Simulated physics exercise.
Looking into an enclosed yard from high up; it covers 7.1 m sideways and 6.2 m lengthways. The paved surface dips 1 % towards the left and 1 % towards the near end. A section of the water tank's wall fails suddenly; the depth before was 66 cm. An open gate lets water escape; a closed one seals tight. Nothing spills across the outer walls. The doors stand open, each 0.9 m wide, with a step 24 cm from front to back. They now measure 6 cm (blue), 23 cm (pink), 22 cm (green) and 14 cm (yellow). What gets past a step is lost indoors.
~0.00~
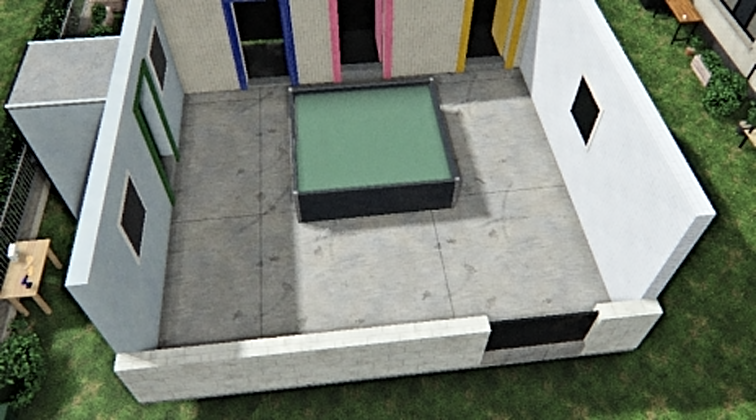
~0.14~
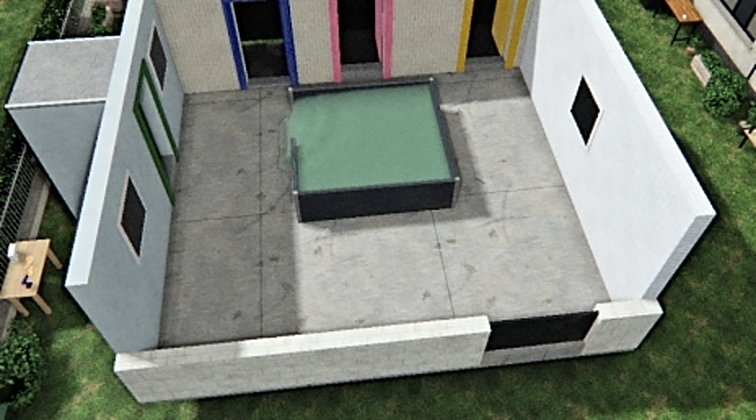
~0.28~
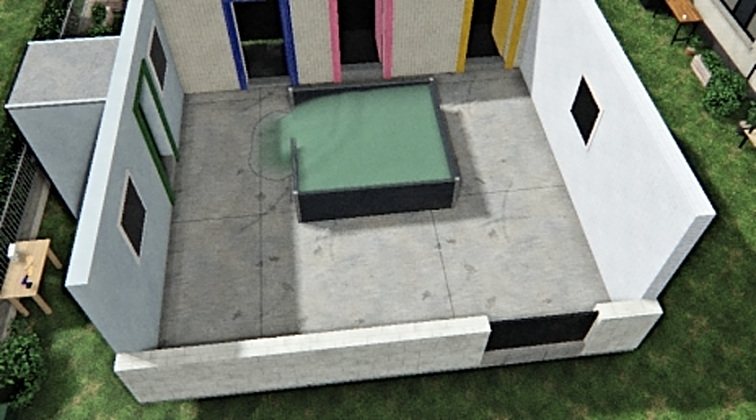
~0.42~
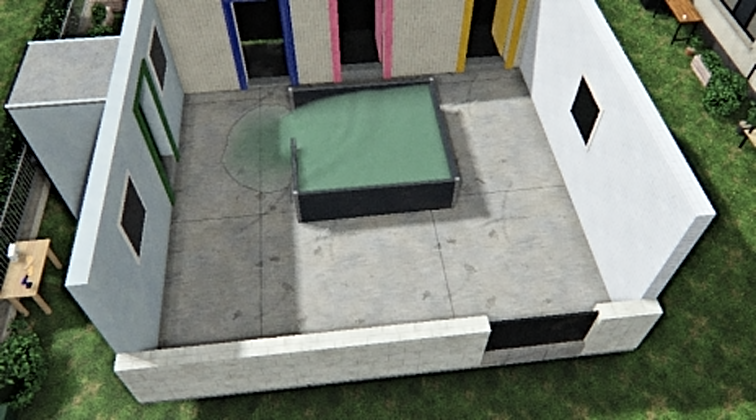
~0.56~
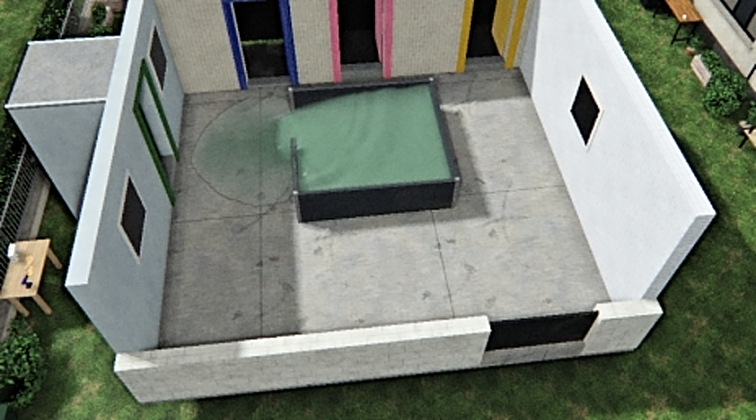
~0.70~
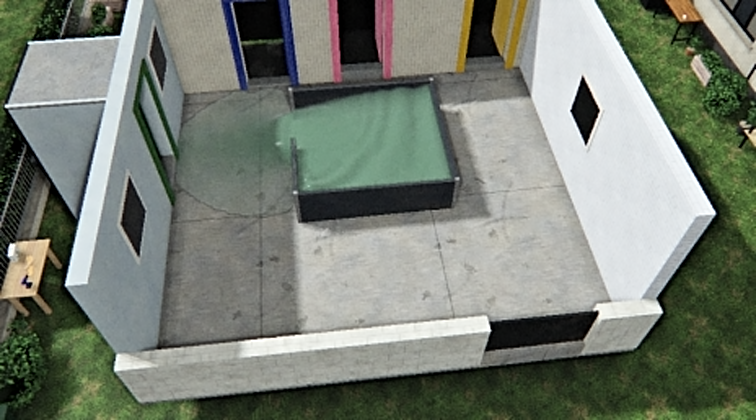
In this clip, a dark-walled tank of green water sits in a paved, walled yard when part of its left side opens, and water pours out, spreading leftward across the paving in a widening, thin, rounded sheet.
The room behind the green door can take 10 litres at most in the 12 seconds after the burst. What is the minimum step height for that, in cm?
At least 35 cm or so.
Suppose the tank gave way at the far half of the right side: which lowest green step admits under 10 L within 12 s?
About 12.0 cm.
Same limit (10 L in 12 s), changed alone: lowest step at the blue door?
Roughly 20 cm at blue.
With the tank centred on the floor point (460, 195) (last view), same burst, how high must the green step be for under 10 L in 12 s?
Then roughly 28 cm.
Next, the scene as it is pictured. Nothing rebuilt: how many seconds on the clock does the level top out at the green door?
Near 2.0 s.
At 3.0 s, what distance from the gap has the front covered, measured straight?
Roughly 5.0 m.
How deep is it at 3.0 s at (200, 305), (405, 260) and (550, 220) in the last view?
Roughly 6, 0 and 0 cm, in turn.
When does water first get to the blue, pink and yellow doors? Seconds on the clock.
Blue 0.9 s, pink 3.2 s, yellow 4.5 s.
After 1.4 s water covers 20 % of the floor, deepest (55 cm) near (185, 96); 33 cm at the green door, 13 litres in over its 22 cm step.
After 3.0 s water covers 35 % of the floor, deepest (38 cm) near (189, 139); 34 cm at the green door, 103 litres in over its 22 cm step.
After 12.0 s water covers 100 % of the floor, deepest (18 cm) near (469, 343); 11 cm at the green door, 156 litres in over its 22 cm step.
At the green door as built, the water arrived by 0.8 s and peaked near 37 cm at 2.0 s.
With a step of 32 cm, 23 litres would have come in within the 12 s; with 43.5 cm, 0 litres. So under 10 litres takes about 35 cm.
